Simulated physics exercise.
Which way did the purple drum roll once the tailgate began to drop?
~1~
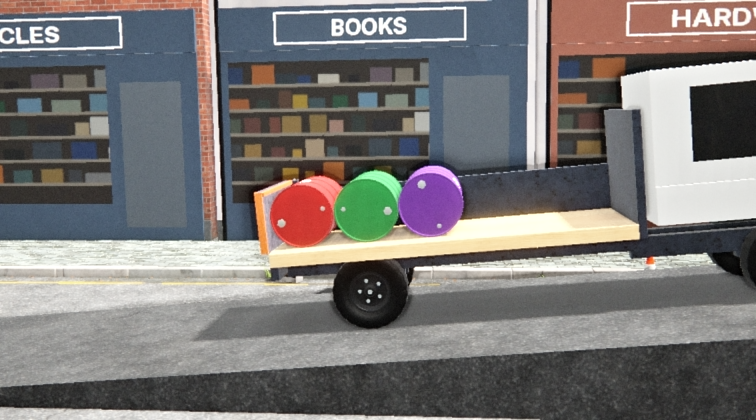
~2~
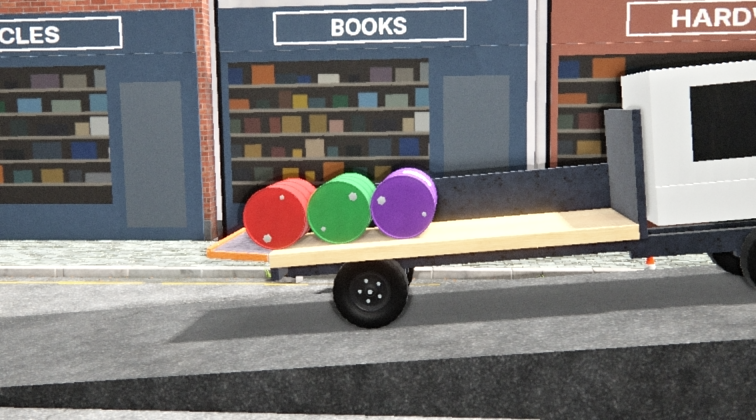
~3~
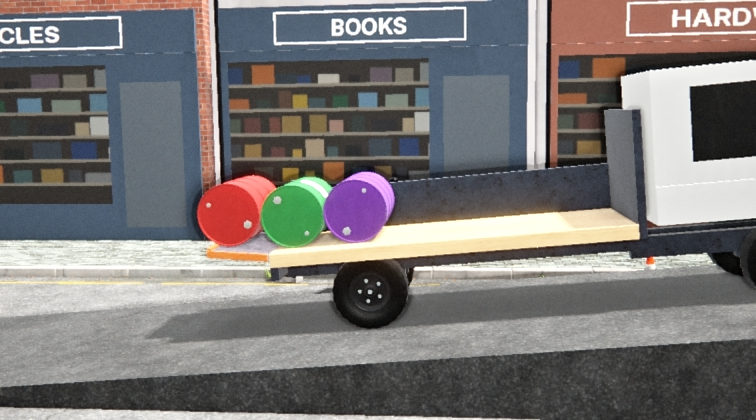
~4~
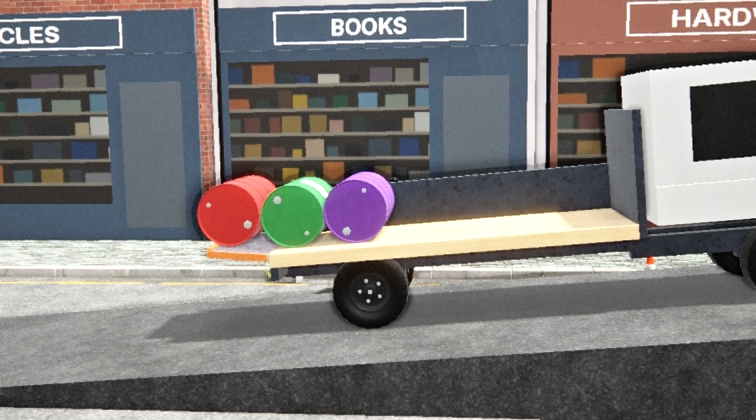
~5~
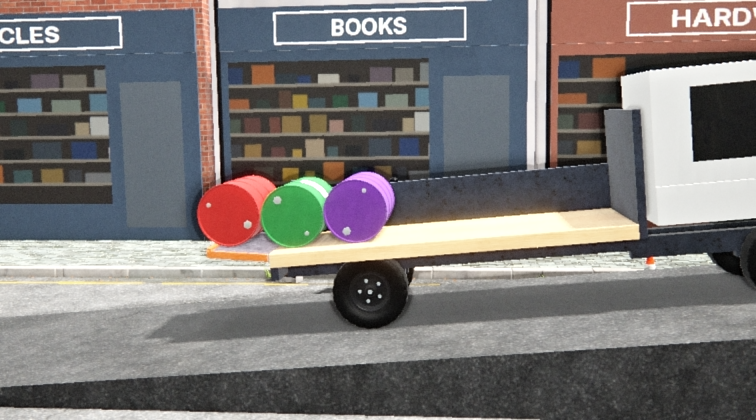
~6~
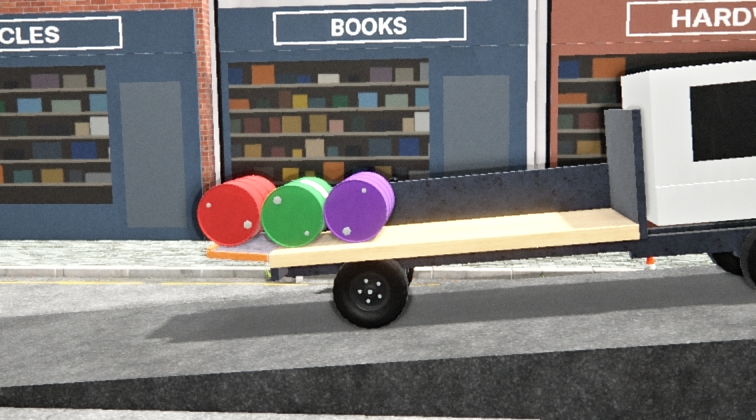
The purple drum rolled to the left, following the green and red ones, before it came to rest on the bed.
